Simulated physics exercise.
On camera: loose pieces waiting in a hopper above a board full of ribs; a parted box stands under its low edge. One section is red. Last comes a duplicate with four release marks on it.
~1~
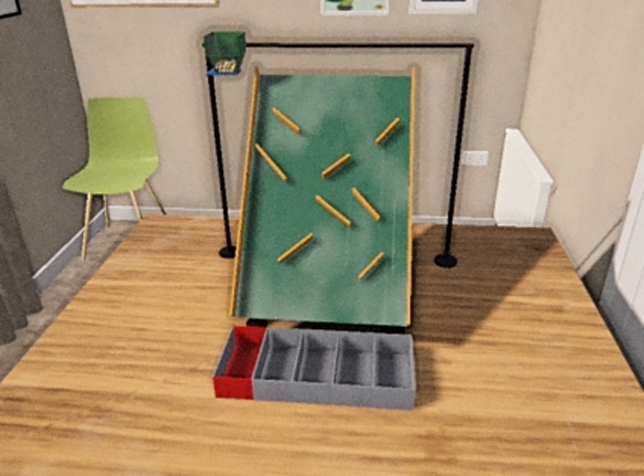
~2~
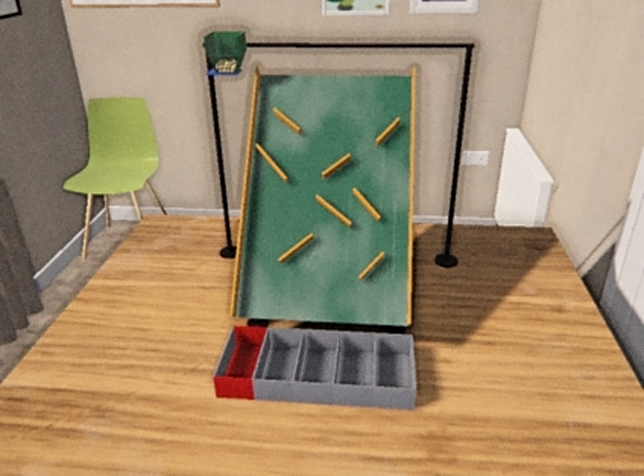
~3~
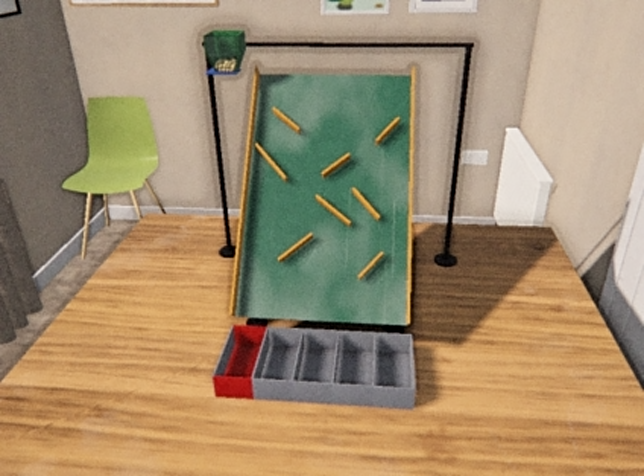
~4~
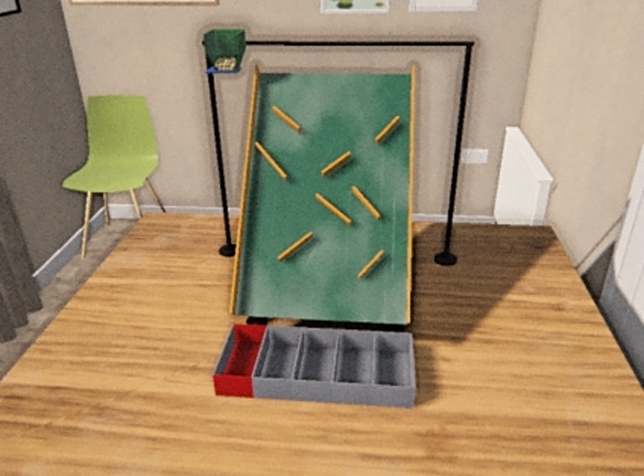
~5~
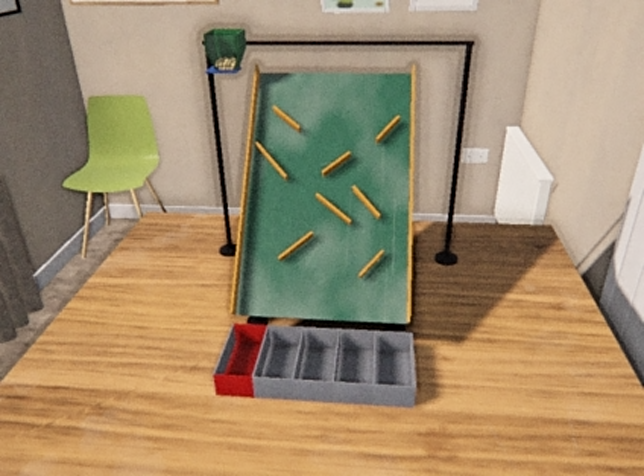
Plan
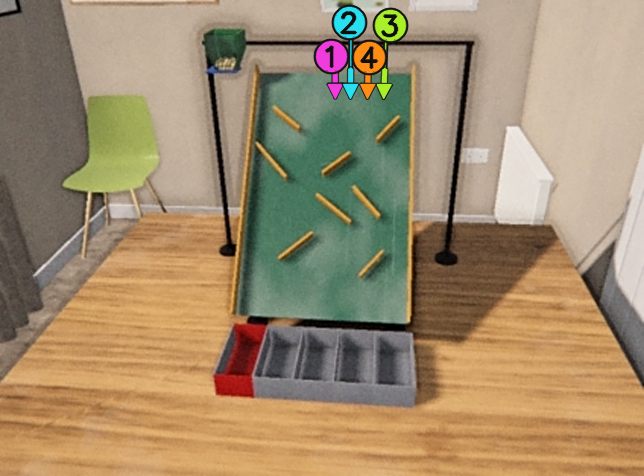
Nothing moved except for a very faint shift of the whole view; a small green hopper stayed above a sloping green board with wooden ribs, and a grey box with one red section sat below.
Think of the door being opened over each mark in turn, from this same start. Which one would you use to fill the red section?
1.
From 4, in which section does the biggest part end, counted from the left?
The fifth.
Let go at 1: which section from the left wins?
The first from the left.
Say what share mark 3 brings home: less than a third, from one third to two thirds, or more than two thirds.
Less than a third.
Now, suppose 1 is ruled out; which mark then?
Here it is mark 2.
On the marked copy, mark 1 meets the board at (335, 93); mark 2 meets the board at (350, 93); mark 3 meets the board at (383, 93); mark 4 meets the board at (367, 93).
With 1, the larger part in the red section, about a tenth in other sections, just a few outside the box.
With 2, roughly half in the red section, roughly a third in other sections.
With 3, about a tenth in the red section, almost all in other sections.
With 4, about a tenth in the red section, the larger part in other sections, just a few outside the box.
